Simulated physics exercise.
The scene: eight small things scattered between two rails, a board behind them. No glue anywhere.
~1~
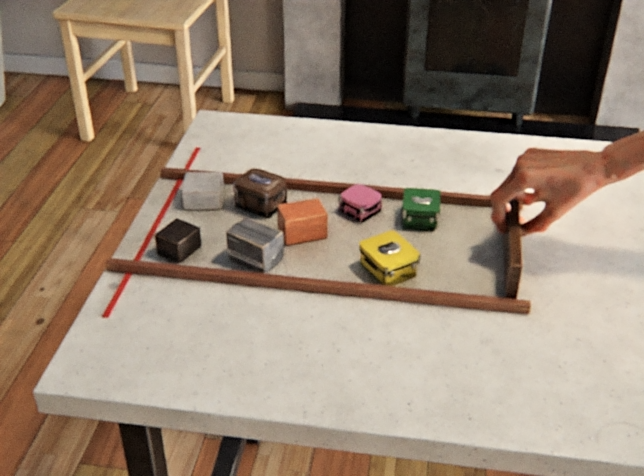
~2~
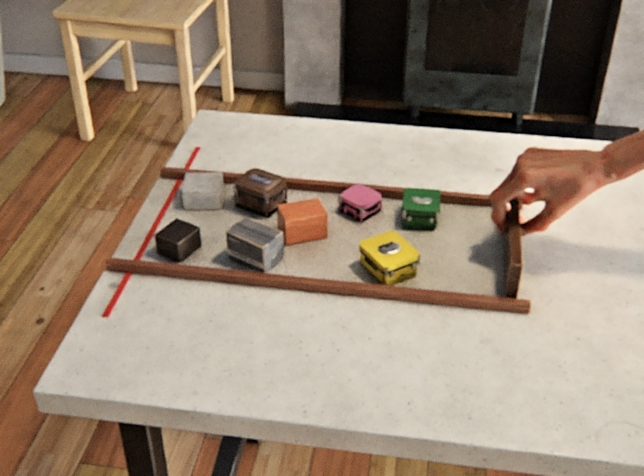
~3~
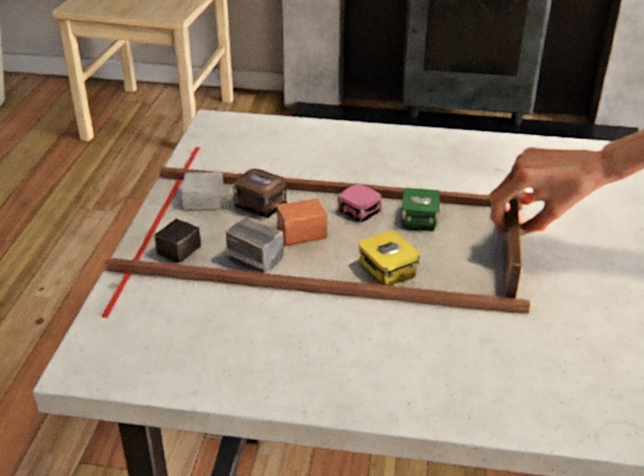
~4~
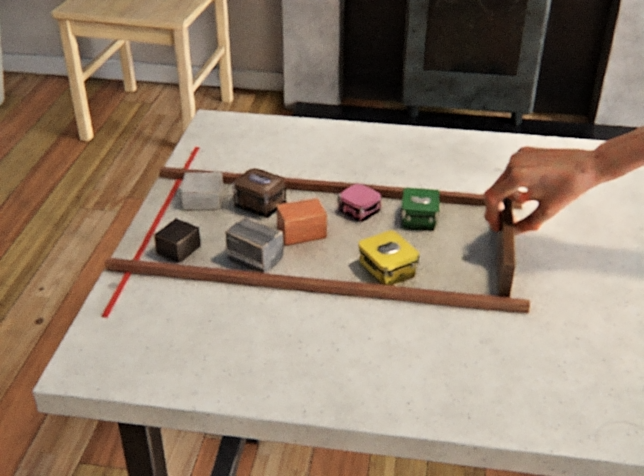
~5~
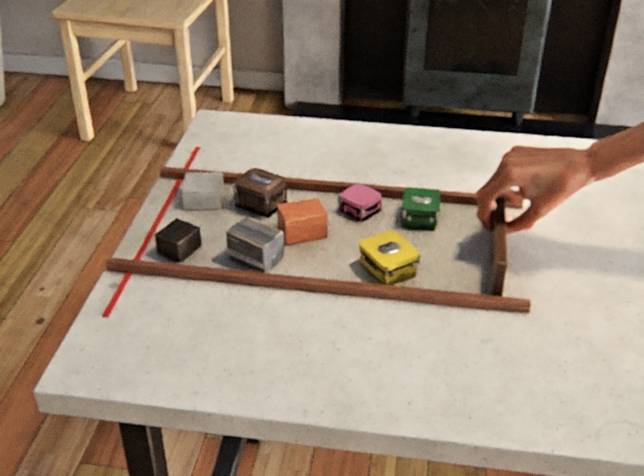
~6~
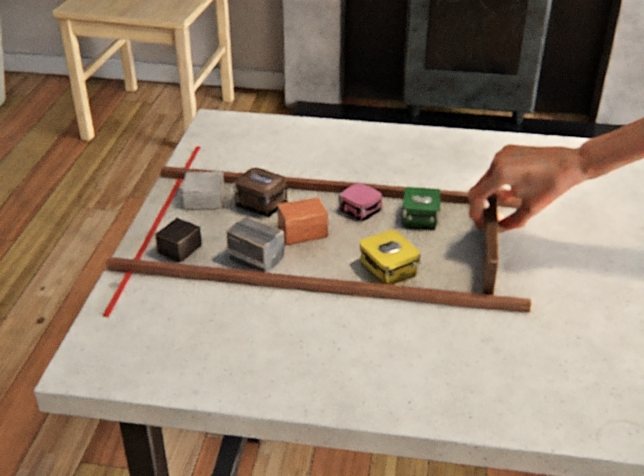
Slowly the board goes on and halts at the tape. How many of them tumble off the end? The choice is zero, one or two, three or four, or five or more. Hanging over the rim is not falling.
Outcome: The number that fall off is five or more.
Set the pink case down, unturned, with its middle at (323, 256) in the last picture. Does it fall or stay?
Then it drops off.
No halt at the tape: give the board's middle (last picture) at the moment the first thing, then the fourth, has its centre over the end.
Its middle is around (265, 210) and later (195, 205).
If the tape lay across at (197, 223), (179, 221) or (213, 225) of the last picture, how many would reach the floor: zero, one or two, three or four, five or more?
In that order: Three to four; five or more; 3 or 4.
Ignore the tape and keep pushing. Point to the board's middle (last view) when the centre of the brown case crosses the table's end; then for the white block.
About (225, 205), and (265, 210) for the other.
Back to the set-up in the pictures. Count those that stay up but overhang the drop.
It comes to 3.
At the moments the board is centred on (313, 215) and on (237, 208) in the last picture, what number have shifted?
First 7, then 8.
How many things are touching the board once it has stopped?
The number is 3.
A little later, none off yet; black block at rest near (179, 240); white block at rest near (204, 190); brown case at rest near (261, 191).
Next, none off yet; black block shifted about its own width near (143, 238); white block shifted well along near (141, 185); brown case shifted well along near (178, 186).
When it is over, the number that fall off is five or more; down, pink case, grey box, brown case, white block and black block.
